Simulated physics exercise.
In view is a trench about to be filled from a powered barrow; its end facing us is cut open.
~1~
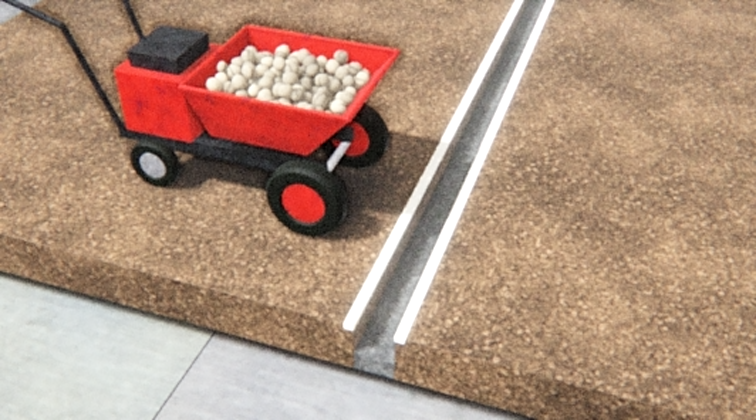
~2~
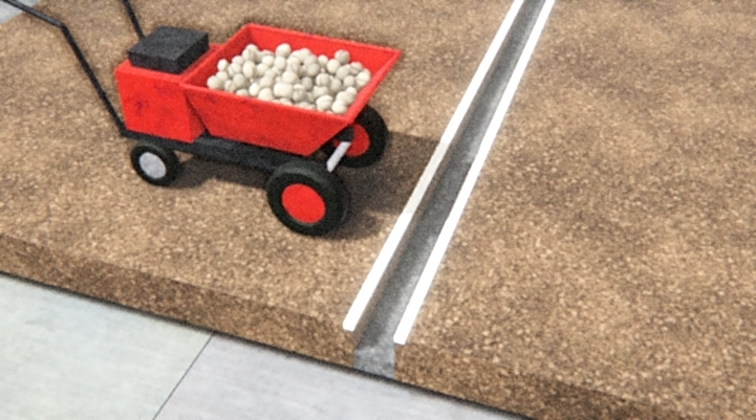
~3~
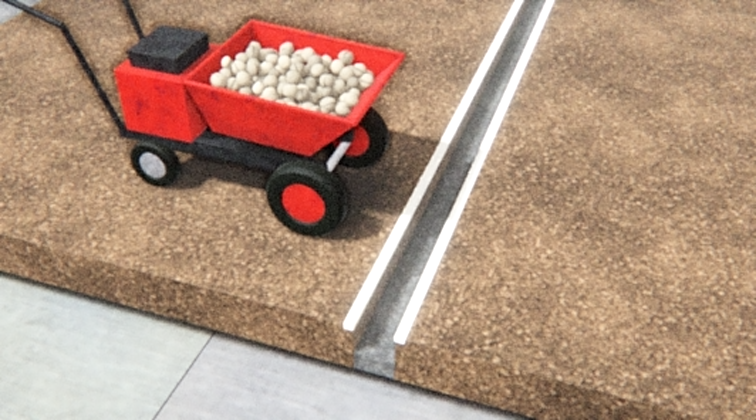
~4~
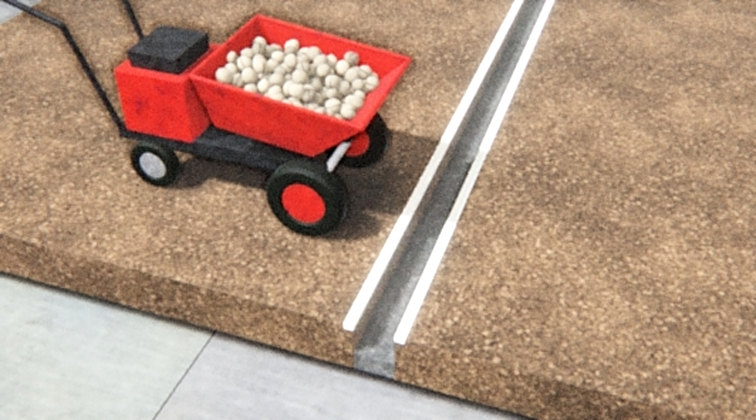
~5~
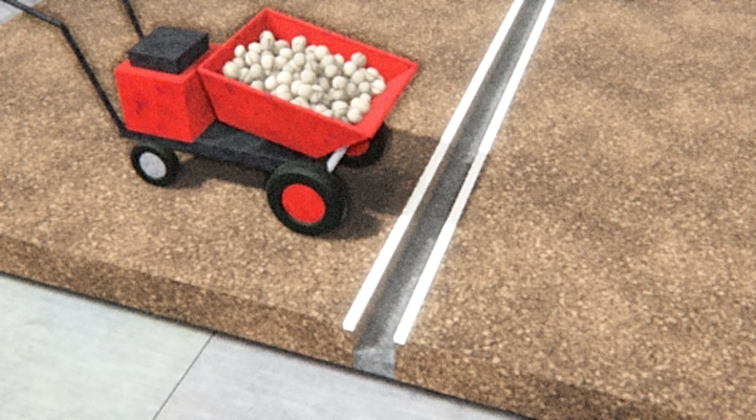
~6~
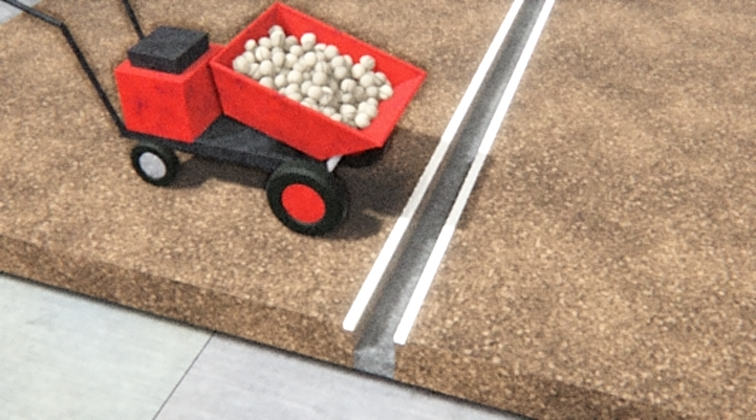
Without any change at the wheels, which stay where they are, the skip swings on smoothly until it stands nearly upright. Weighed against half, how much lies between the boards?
I expect a minority of the load to land in the trench.
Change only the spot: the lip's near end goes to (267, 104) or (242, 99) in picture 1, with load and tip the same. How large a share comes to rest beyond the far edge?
The first spot gives roughly 10 %; the second gives roughly 0 %.
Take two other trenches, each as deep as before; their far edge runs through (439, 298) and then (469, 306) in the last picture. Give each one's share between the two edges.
The first case gives around 50 percent, and the second around 90 percent.
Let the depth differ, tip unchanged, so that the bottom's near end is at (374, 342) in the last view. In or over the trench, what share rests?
Close to 10 per cent.
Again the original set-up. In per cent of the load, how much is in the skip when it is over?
Near 15 %.
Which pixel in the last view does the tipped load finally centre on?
Close to (494, 225) in the last picture.
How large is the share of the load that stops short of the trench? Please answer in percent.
Around 0 %.
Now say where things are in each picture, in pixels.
Lip of the skip (349, 119), level; top of the load (276, 75), river pebbles; first edge of the trench (371, 282); far edge (420, 293), the trench under half as wide as the skip, and about as deep as wide, in the first picture.
Lip of the skip (350, 120), level; top of the load (277, 74), in the second picture.
Lip of the skip (355, 123), tipped barely; top of the load (281, 73), in the third picture.
Lip of the skip (362, 128), tipped a little; top of the load (272, 66), in the fourth picture.
Lip of the skip (370, 135), tipped a little; top of the load (280, 63), in the fifth picture.
Lip of the skip (380, 144), tipped clearly; top of the load (278, 57); first edge of the trench (371, 282); far edge (420, 293), in the sixth picture.
Just after the last frame, skip tipped steeply; every one in the skip.
A moment on, skip tipped right over; roughly half in the skip; just a few in or heaped over the trench; roughly half beyond it.
Further on, skip tipped right over; roughly a quarter in the skip; about a tenth in or heaped over the trench; roughly two thirds beyond it.
When it is over, skip tipped right over; about a tenth in the skip; roughly a quarter in or heaped over the trench; roughly two thirds beyond it.
